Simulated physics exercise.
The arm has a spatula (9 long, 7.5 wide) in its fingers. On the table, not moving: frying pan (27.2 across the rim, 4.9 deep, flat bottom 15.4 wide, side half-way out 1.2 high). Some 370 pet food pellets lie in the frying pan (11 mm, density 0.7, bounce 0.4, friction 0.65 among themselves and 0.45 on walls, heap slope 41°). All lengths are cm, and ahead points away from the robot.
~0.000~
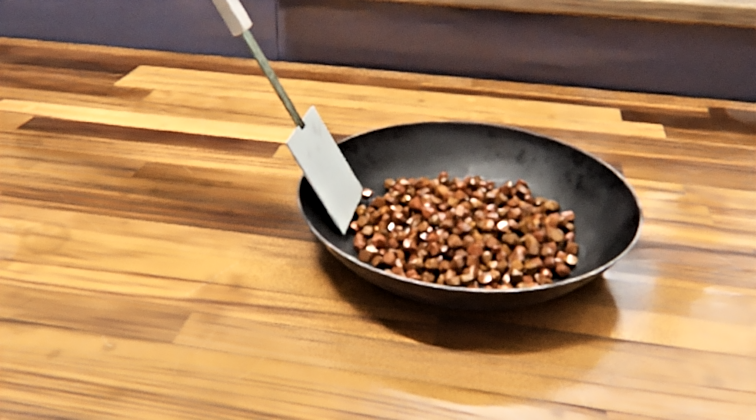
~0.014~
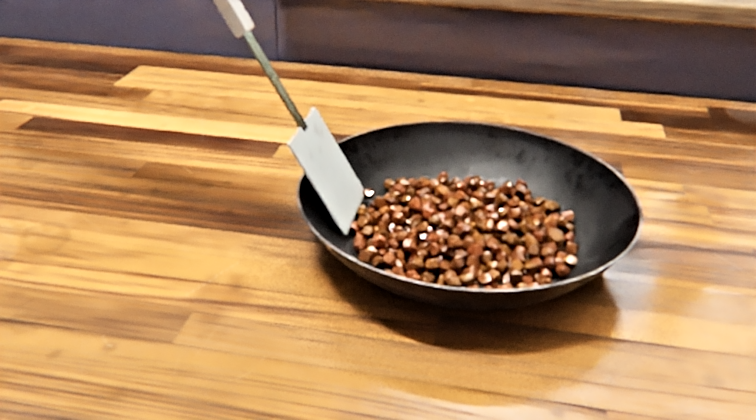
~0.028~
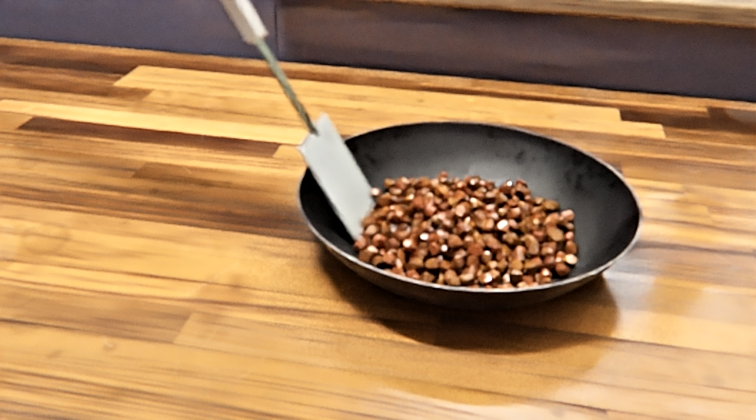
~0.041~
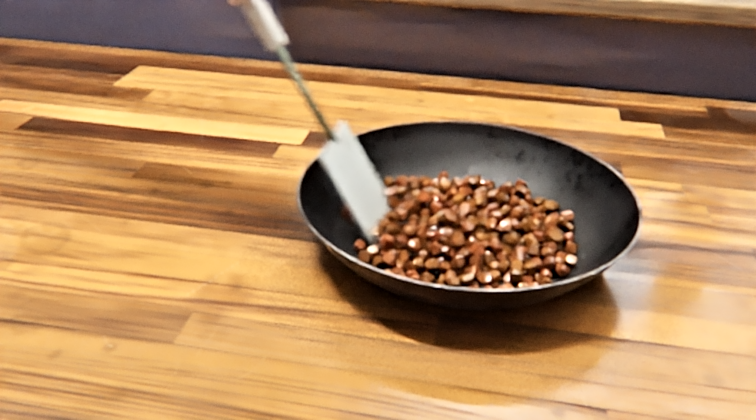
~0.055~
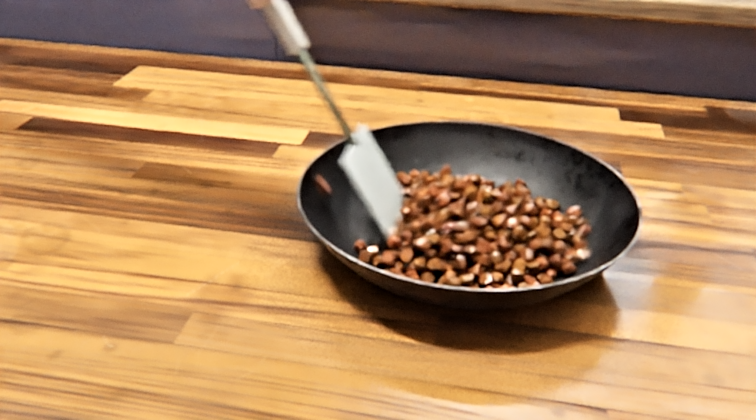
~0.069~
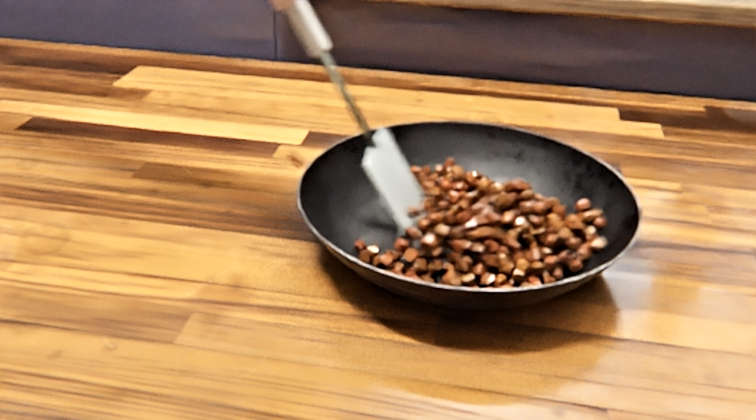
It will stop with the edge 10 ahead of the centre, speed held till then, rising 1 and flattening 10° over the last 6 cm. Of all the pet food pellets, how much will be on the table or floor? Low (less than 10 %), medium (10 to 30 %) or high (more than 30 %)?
On the table or floor the share is high, more than 30 %.
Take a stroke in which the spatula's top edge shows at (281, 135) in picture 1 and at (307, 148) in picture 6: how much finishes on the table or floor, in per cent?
Some 15 per cent.
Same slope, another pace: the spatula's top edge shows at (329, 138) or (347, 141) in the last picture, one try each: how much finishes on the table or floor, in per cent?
About 25 and 35 per cent.
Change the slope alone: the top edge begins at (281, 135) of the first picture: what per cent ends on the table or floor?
Some 40 per cent.
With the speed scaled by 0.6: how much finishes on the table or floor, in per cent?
Some 25 per cent.
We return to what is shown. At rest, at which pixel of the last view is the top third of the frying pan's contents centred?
Around (532, 197).
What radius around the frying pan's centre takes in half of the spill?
About 26 cm.
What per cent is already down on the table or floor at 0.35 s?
Roughly 20 per cent.
After 0.10 s, sloping 60°, highest piece 12 above the table; 372 in the frying pan, 1 on the blade or in flight.
After 0.14 s, sloping 58°, highest piece 16 above the table; 371 in the frying pan, 2 on the blade or in flight.
After 0.35 s, sloping 50°, highest piece 14 above the table; 222 in the frying pan, 72 on the table or floor, 79 on the blade or in flight.
After 1.40 s, sloping 50°, highest piece 4 above the table; 220 in the frying pan, 153 on the table or floor.
At rest, 220 in the frying pan, 153 on the table or floor. That is 41 % on the table or floor.
